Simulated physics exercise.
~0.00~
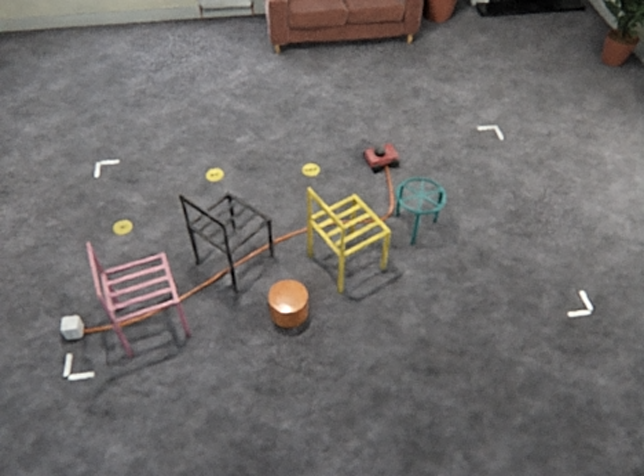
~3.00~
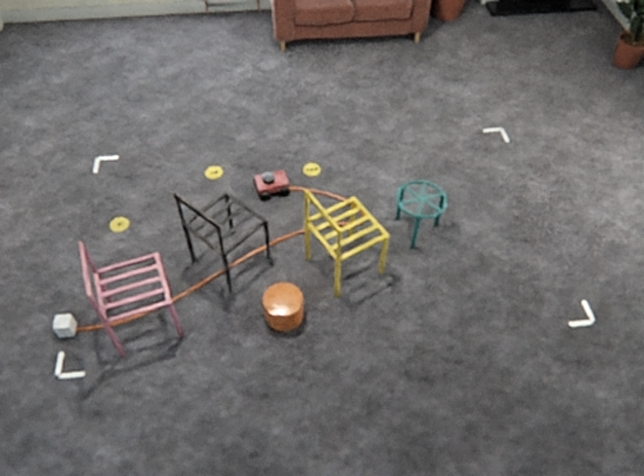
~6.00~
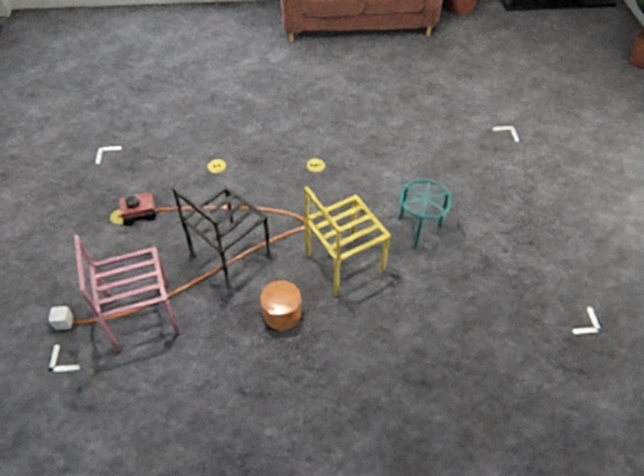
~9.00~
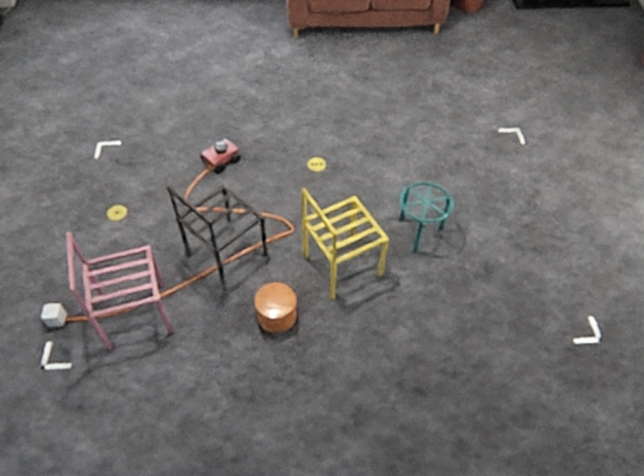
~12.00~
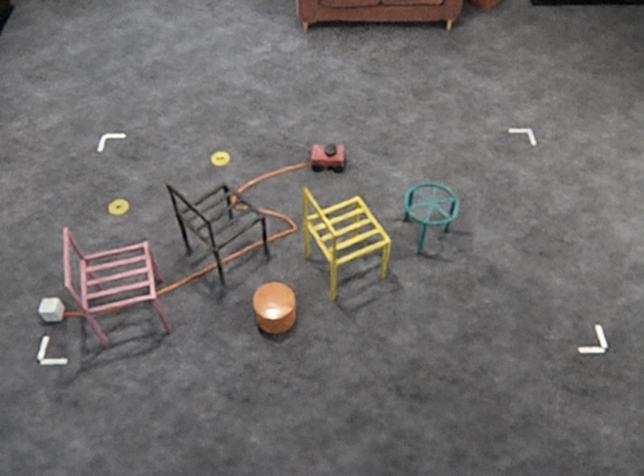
On a gray living-room floor, a small red cart trailing an orange lead starts near a teal stool, with a yellow chair, a black chair, a pink chair and an orange tub nearby. The lead runs back among the furniture to a pale block beside the pink chair. The cart travels left behind the yellow and black chairs to the farthest left yellow mark. It then turns back up and right to the middle mark, and continues right to the last one. It ends there, behind the yellow chair, the lead bent behind it and the furniture unmoved.
